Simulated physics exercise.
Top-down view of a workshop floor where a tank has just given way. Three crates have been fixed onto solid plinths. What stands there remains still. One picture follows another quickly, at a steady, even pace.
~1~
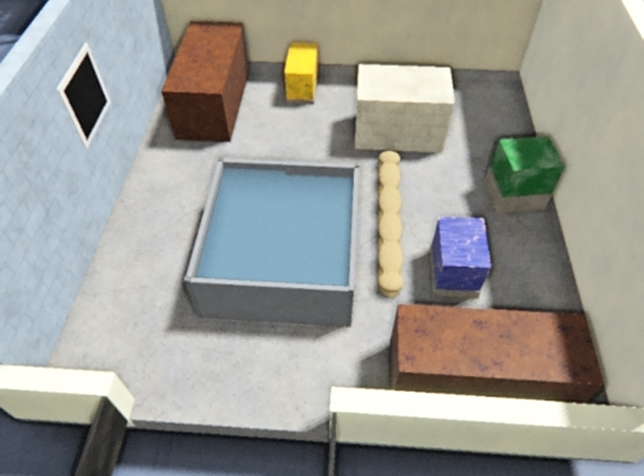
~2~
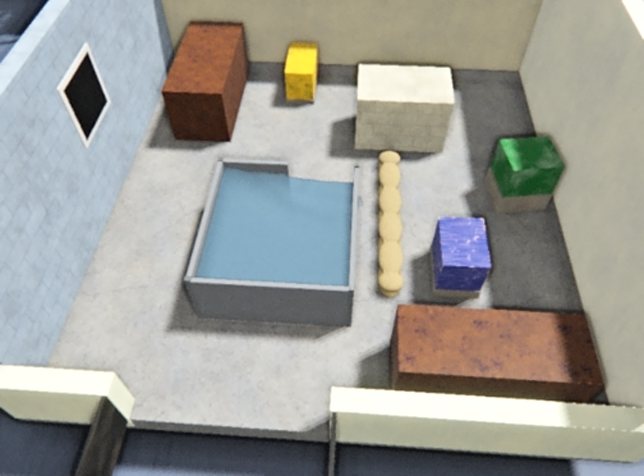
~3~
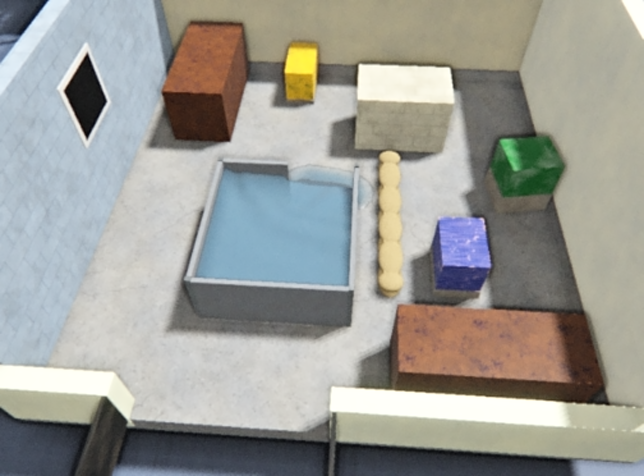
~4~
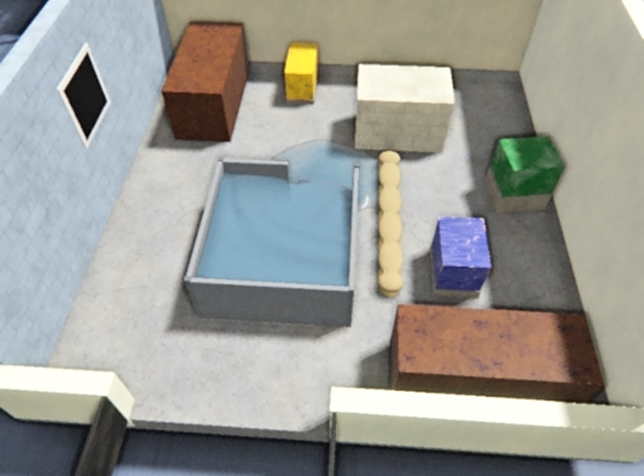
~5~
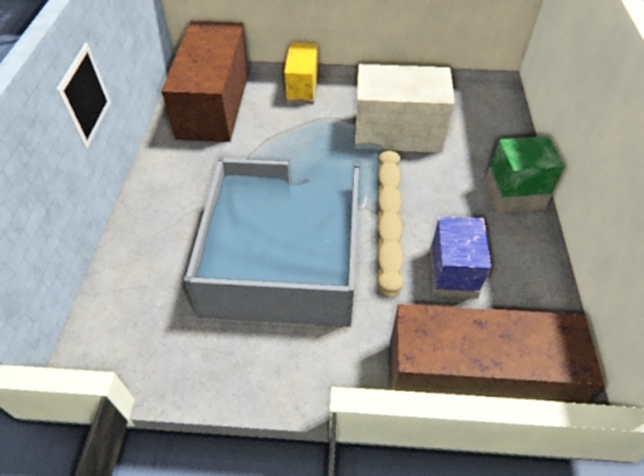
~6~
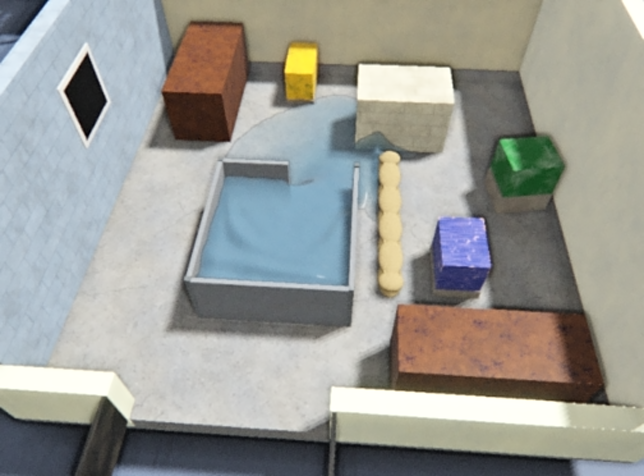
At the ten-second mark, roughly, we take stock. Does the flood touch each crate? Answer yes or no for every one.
Green crate: No; blue crate: No; yellow crate: Yes.
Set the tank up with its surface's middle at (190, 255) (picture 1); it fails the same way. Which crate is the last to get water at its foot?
Answer: The blue crate.
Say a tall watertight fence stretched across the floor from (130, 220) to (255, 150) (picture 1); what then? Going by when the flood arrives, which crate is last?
That would be the blue crate.
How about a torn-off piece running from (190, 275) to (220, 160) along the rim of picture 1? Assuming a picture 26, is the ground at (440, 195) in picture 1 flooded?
Honestly, it looks left alone to me.
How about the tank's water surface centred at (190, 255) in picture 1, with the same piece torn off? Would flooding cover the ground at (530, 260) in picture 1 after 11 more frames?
That spot: Bare.
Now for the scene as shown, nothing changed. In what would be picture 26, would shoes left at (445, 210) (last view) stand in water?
Result for the point: Waterlogged.
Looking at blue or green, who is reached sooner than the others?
The green-painted one it is.
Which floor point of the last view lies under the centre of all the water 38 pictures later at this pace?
Somewhere near (339, 172).
A moment on, water covers 25 % of the floor; the green crate water round its plinth, the blue crate not reached, the yellow crate water round its plinth.
Next, water covers 35 % of the floor; the green crate water round its plinth, the blue crate not reached, the yellow crate water round its plinth.
Then, water covers 60 % of the floor; the green crate water round its plinth, the blue crate water round its plinth, the yellow crate water round its plinth.
Later, water covers 90 % of the floor; the green crate water round its plinth, the blue crate water round its plinth, the yellow crate water round its plinth.
In the end, water covers 100 % of the floor; the green crate stayed above the water, the blue crate stayed above the water, the yellow crate was topped.
